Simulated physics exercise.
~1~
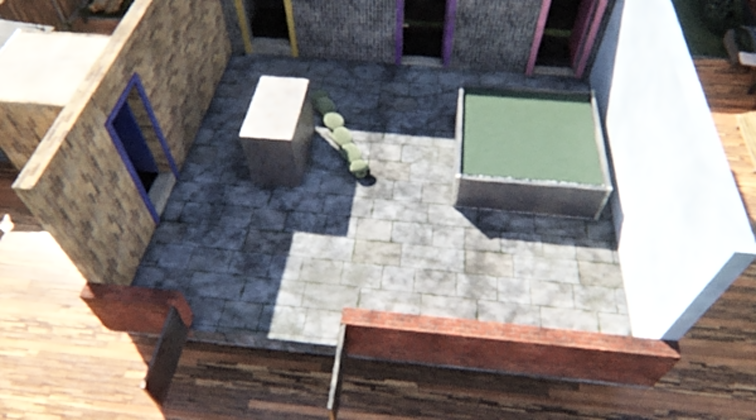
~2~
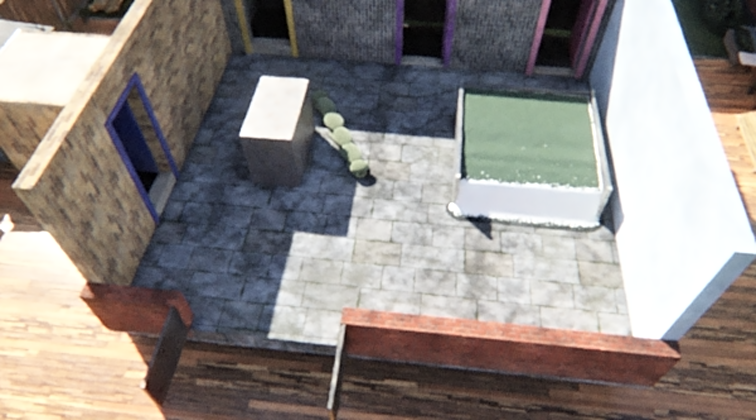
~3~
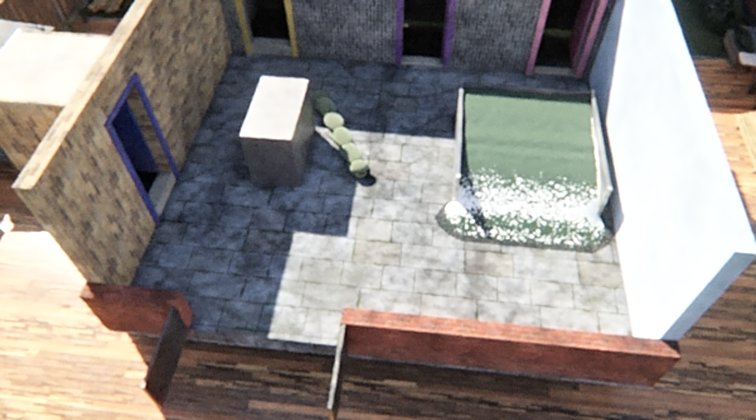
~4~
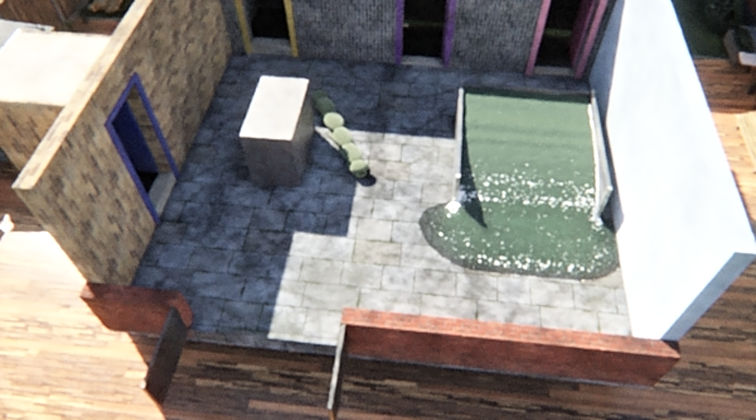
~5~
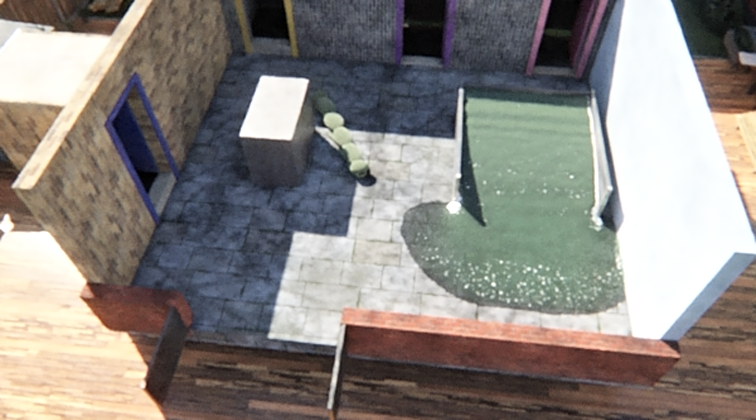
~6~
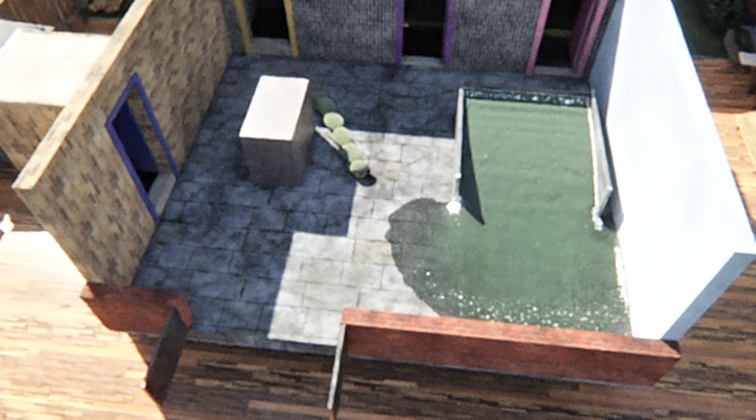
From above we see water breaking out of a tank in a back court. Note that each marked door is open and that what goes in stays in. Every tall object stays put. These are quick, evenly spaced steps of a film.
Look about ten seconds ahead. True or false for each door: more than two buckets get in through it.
The purple door: False; the blue door: False; the pink door: True; the yellow door: False.
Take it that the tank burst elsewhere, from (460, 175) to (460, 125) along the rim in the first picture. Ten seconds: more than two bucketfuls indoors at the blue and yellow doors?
Against the threshold, blue door misses it and yellow door misses it.
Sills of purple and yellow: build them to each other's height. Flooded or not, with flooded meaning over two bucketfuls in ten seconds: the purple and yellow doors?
Purple: Falls short; yellow: Exceeds the limit.
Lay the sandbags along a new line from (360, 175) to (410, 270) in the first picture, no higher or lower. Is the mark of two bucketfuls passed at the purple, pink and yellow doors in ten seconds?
Purple door exceeds the limit, pink door exceeds the limit, yellow door falls short.
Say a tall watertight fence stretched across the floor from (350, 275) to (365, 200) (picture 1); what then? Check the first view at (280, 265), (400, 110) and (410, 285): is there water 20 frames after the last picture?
Taking the points in the order given, they are inundated, high and dry and inundated.
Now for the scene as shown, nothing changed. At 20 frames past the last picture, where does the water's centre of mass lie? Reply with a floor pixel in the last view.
It's close to (485, 250).
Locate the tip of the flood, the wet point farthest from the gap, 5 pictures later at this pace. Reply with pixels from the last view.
Somewhere close to (357, 332).
A moment on, water covers 25 % of the floor; the purple door not reached, the blue door not reached, the pink door not reached, the yellow door not reached.
Next, water covers 25 % of the floor; the purple door not reached, the blue door not reached, the pink door not reached, the yellow door not reached.
Then, water covers 45 % of the floor; the purple door not reached, the blue door not reached, the pink door not reached, the yellow door not reached.
Later, water covers 70 % of the floor; the purple door not reached, the blue door wet at the sill, nothing in, the pink door over two buckets in, the yellow door not reached.
In the end, water covers 90 % of the floor; the purple door under two buckets in, the blue door wet at the sill, nothing in, the pink door over two buckets in, the yellow door wet at the sill, nothing in.
